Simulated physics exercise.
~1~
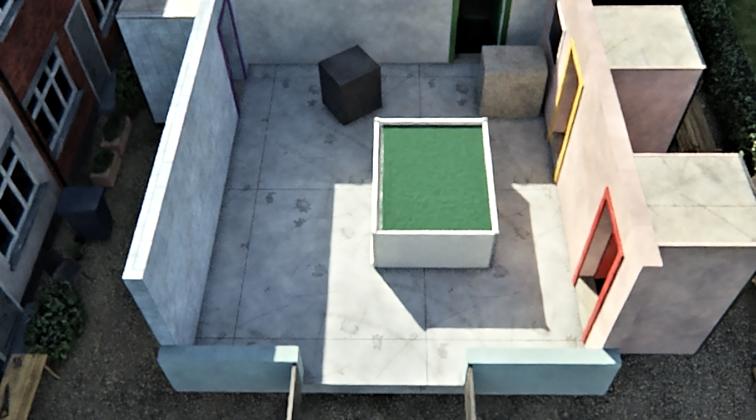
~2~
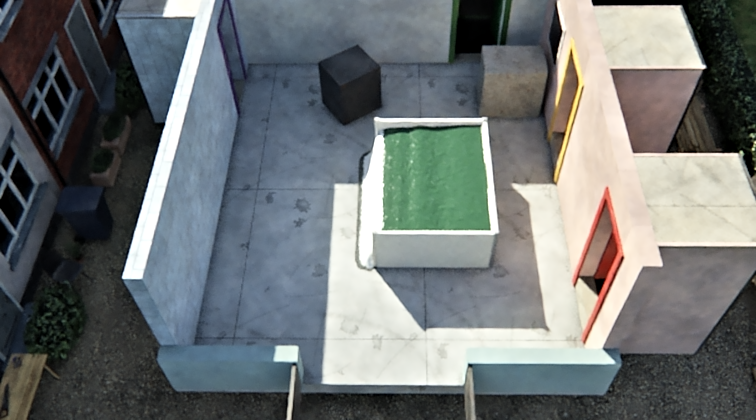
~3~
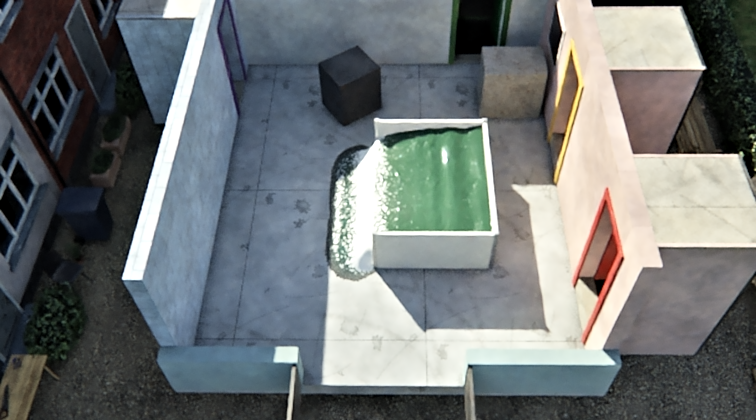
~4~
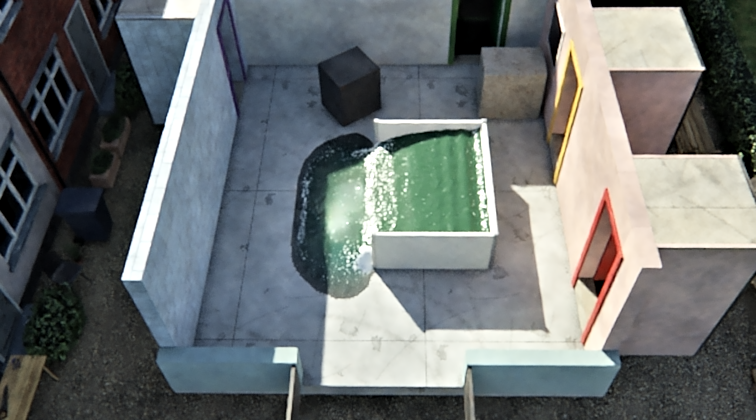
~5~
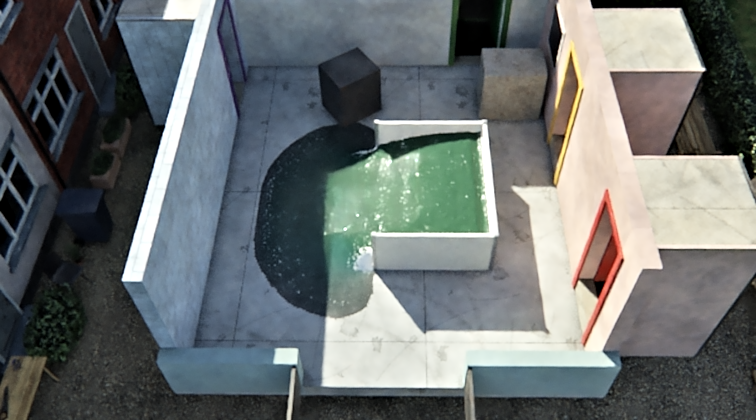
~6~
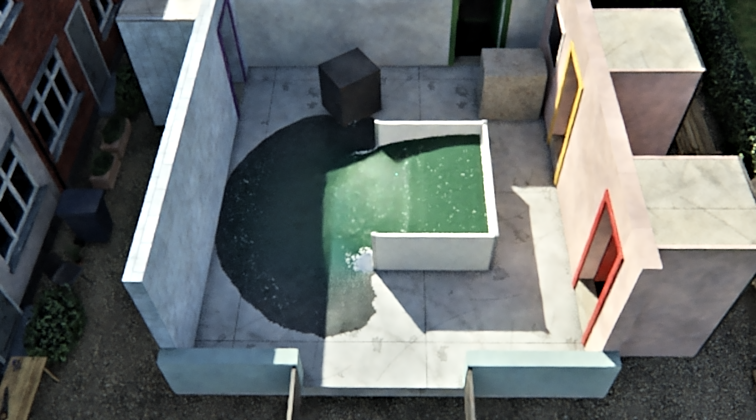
The footage shows a walled yard with coloured doorways and a white-walled tank of green water; its left side opens, and water pours out leftward, spreading across the paved floor in a widening, rounded dark pool.
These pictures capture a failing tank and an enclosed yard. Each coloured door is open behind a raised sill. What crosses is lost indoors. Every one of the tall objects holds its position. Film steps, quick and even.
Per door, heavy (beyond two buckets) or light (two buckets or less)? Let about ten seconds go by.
One by one: The purple door gets too much water coming through. The yellow door doesn't get too much water coming through. The red door doesn't get too much water coming through. The green door gets too much water coming through.
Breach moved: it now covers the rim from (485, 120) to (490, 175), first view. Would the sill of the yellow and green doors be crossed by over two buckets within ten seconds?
Taking them in turn, yellow ends up above and green ends up below.
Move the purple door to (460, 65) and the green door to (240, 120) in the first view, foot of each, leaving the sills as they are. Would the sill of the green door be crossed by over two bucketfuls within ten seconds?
Well, the green one simply runs past it.
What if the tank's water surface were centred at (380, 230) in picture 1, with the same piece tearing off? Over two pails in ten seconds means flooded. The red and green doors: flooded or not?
The red door doesn't reach it while the green door exceeds it.
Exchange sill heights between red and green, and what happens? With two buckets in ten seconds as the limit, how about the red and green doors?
Put simply, the red door admits more; the green door admits less.
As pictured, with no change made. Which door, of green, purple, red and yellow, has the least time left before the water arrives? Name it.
My pick for first is the purple-painted one.
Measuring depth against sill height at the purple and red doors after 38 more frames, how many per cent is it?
About 290 and 50 %.
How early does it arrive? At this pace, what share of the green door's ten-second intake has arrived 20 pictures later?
I'd put it at about 0 per cent.
A moment on, water covers 40 % of the floor; the purple door wet at the sill, nothing in, the yellow door not reached, the red door not reached, the green door not reached.
Next, water covers 45 % of the floor; the purple door over two buckets in, the yellow door not reached, the red door not reached, the green door not reached.
Then, water covers 70 % of the floor; the purple door over two buckets in, the yellow door not reached, the red door not reached, the green door wet at the sill, nothing in.
Later, water covers 95 % of the floor; the purple door far over two buckets in, the yellow door wet at the sill, nothing in, the red door wet at the sill, nothing in, the green door wet at the sill, nothing in.
In the end, water covers 100 % of the floor; the purple door far over two buckets in, the yellow door wet at the sill, nothing in, the red door wet at the sill, nothing in, the green door over two buckets in.
